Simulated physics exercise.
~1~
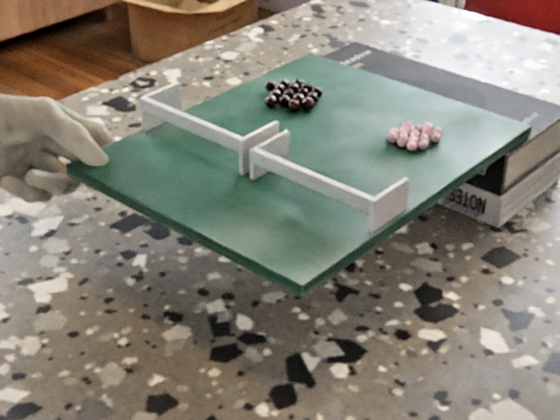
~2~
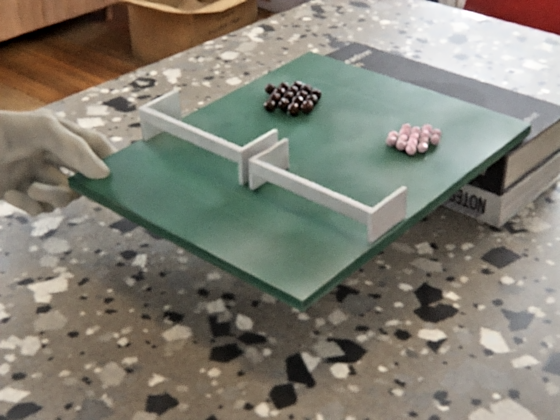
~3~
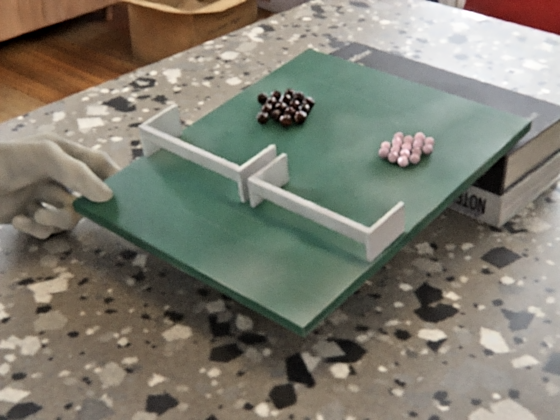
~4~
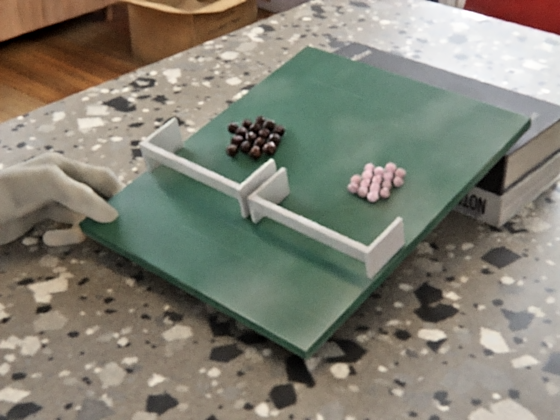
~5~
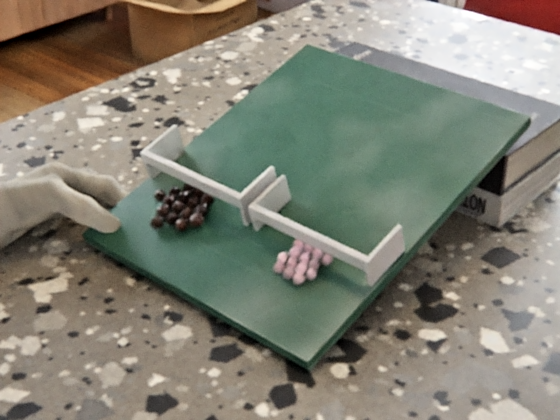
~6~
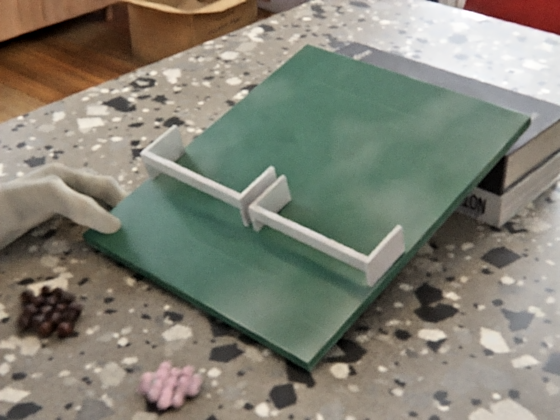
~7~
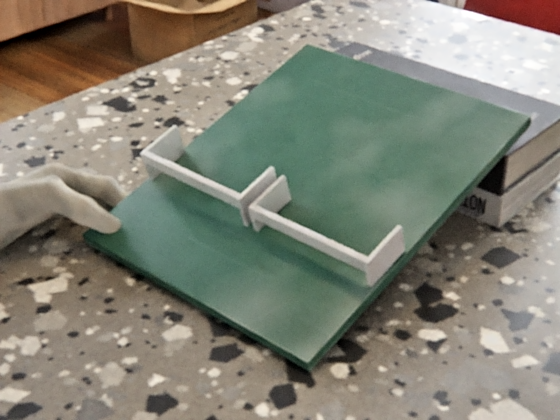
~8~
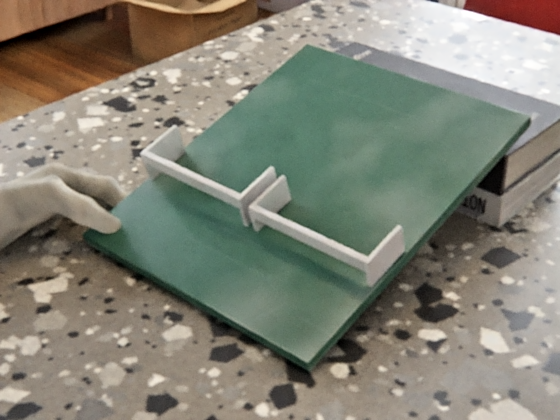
A gloved hand lowers a green board, and dark and pink balls slide under white bars and off.
